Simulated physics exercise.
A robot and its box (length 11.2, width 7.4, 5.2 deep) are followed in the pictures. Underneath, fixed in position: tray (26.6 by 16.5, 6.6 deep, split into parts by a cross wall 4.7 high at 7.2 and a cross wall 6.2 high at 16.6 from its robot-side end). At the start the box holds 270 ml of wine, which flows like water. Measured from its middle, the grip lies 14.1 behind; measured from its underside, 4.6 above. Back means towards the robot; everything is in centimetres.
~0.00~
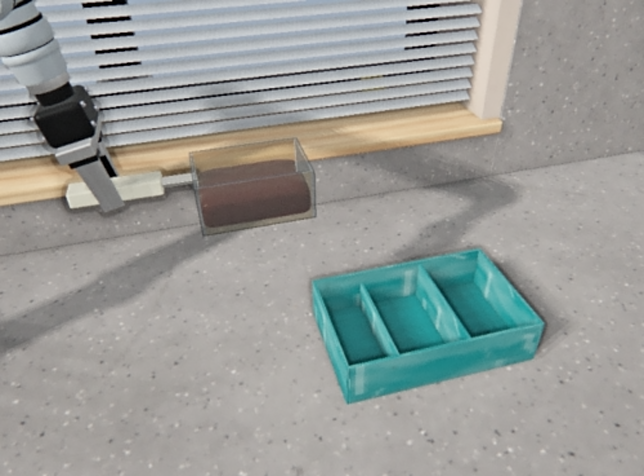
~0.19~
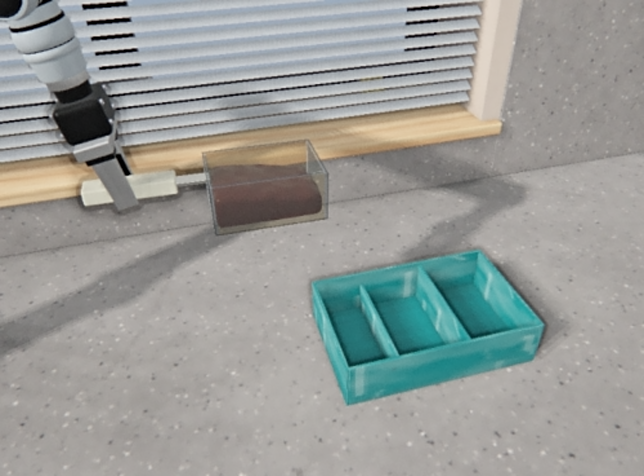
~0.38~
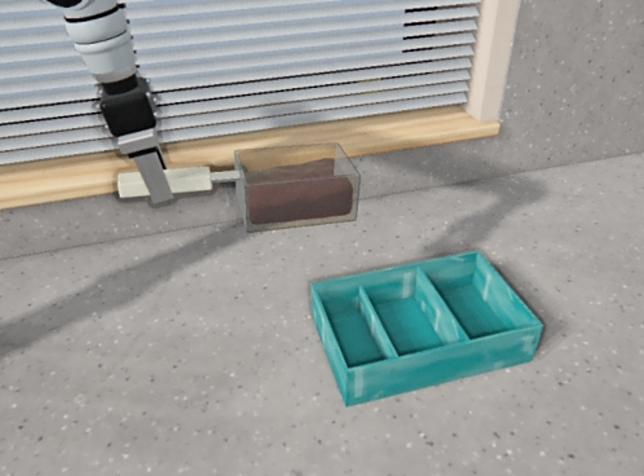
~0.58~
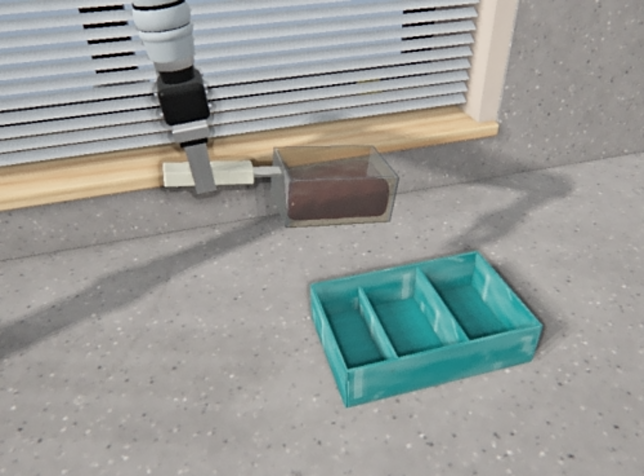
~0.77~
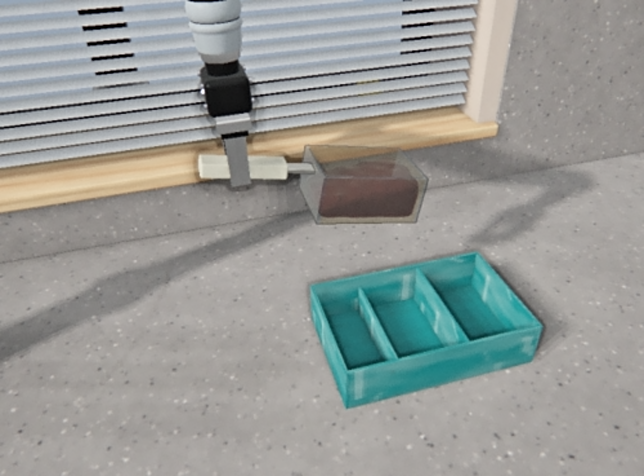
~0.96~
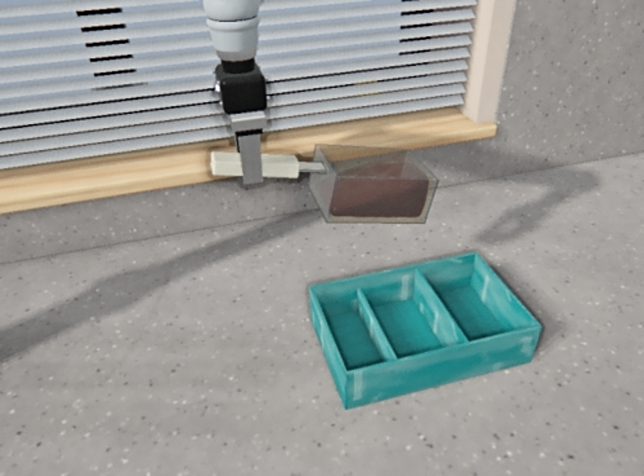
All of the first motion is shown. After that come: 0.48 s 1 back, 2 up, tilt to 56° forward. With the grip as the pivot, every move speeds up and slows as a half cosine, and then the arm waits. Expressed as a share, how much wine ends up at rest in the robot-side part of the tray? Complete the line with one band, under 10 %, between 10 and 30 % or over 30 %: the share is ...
The share is between 10 and 30 %.
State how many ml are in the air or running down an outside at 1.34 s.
Amount outside the vessels: Near 50 ml.
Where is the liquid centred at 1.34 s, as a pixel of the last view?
Around (346, 255).
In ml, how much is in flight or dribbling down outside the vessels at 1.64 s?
Roughly 25 ml.
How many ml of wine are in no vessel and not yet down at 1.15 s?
Roughly 0 ml at that moment.
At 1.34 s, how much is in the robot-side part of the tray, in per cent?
That share is roughly 0 percent.
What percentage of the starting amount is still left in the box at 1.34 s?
Share still held: Near 75 %.
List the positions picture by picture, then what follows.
The first frame shows box floor at (254, 204), level; upper third of the wine around (251, 181), from x 200 to 310, top at y 160; 275 ml in the box.
The second frame shows box floor at (266, 204), tilted 1° forward; upper third of the wine around (249, 182), from x 210 to 320, top at y 165.
The third frame shows box floor at (295, 204), tilted 4° forward; upper third of the wine around (298, 181), from x 240 to 350, top at y 160.
The fourth frame shows box floor at (329, 203), tilted 8° forward; upper third of the wine around (335, 180), from x 280 to 390, top at y 160.
The fifth frame shows box floor at (357, 202), tilted 11° forward; upper third of the wine around (368, 179), from x 305 to 420, top at y 160.
The sixth frame shows box floor at (366, 202), tilted 12° forward; upper third of the wine around (386, 178), from x 315 to 430, top at y 155; 275 ml in the box.
By 1.15 s, tilted 27° forward, liquid up to 26 above the table; 275 ml in the box.
By 1.34 s, tilted 52° forward, liquid up to 22 above the table; 210 ml in the box, 15 ml in the middle part, 50 ml in the air or running down outside.
By 1.64 s, tilted 56° forward, liquid up to 97 above the table; 125 ml in the box, 90 ml in the middle part, 30 ml in the robot-side part, 25 ml in the air or running down outside.
By 2.44 s, tilted 56° forward, liquid up to 32 above the table; 125 ml in the middle part, 85 ml in the box, 50 ml in the robot-side part, 10 ml on the table or floor.
Final state, 125 ml in the middle part, 85 ml in the box, 50 ml in the robot-side part, 10 ml on the table or floor. That is 19 % in the robot-side part of the tray.
